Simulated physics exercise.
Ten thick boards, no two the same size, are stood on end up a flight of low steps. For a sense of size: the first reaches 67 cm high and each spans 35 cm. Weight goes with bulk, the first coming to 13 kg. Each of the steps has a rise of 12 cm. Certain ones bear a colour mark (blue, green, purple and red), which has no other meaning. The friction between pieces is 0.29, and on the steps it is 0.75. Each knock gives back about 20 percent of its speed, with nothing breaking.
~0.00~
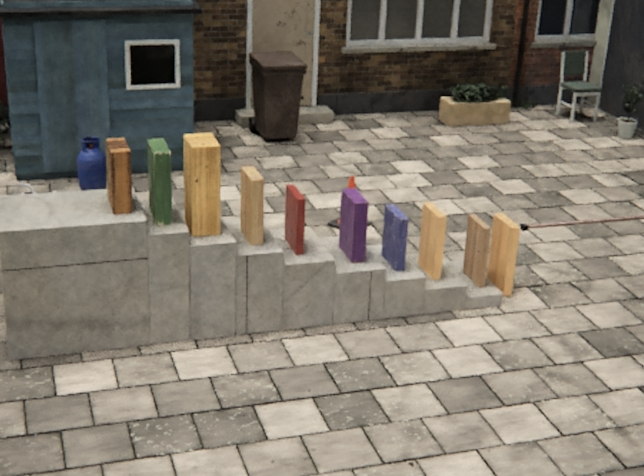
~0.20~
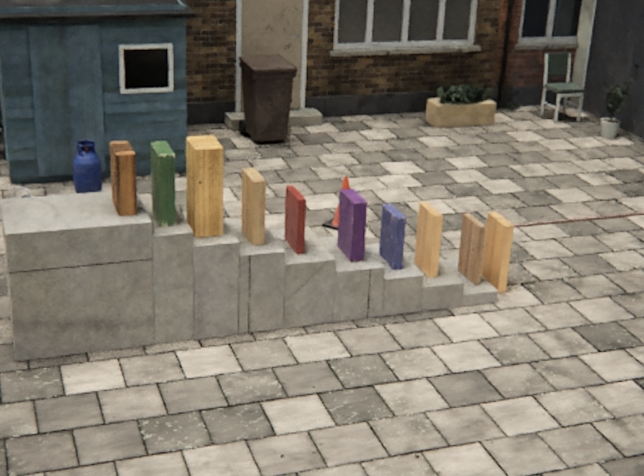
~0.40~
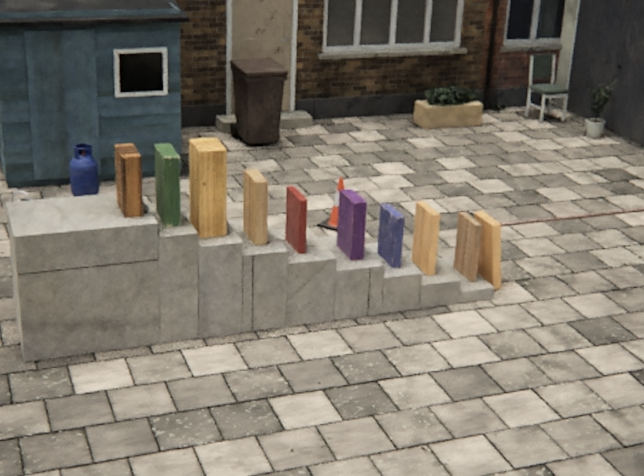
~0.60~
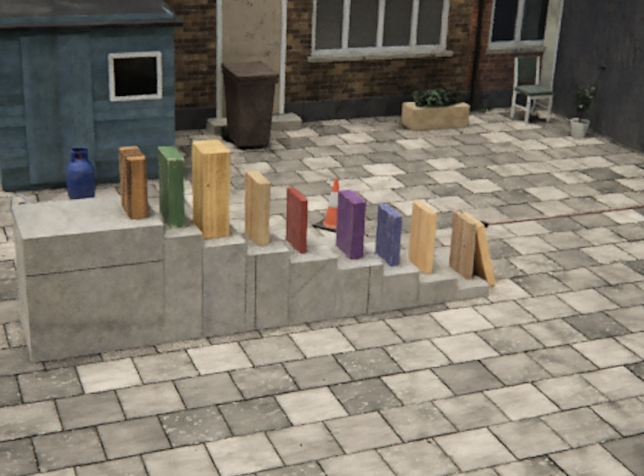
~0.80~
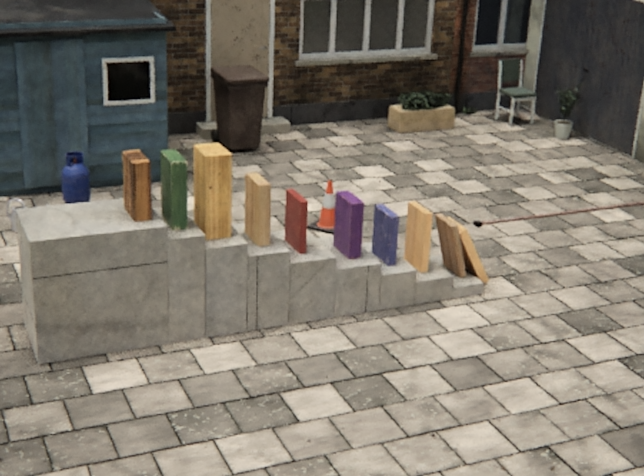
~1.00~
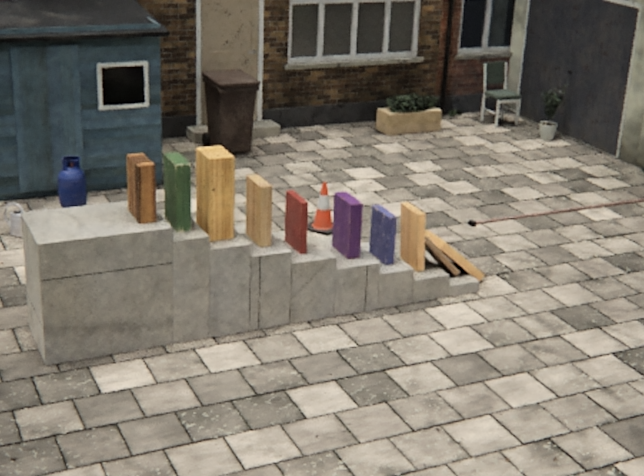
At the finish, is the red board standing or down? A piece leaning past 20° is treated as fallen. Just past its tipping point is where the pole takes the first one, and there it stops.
Down.
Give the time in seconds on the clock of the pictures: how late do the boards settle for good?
Roughly 3.0 seconds.
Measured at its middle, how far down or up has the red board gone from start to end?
Lower by close to 5 cm.
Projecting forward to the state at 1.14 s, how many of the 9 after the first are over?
Count by then: 2.
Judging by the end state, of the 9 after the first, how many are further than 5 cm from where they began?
6 have shifted.
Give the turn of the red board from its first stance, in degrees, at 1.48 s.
0°.
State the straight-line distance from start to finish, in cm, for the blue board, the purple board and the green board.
Blue 20 cm, purple 30 cm, green 0 cm.
By 1.14 s, 2 of the 9 other boards over; red board unmoved.
By 1.48 s, 3 of the 9 other boards over; red board unmoved; blue board tilted 42°.
By 2.10 s, 5 of the 9 other boards over; red board tilted 34°; purple board tilted 74°.
When it is over (3.0 s), 6 of the 9 other boards over; red board tilted 46°; purple board tilted 67°; blue board tilted 53°. Three left standing. In pixels of the last frame, middles, red board near (275, 230), purple board near (320, 236).
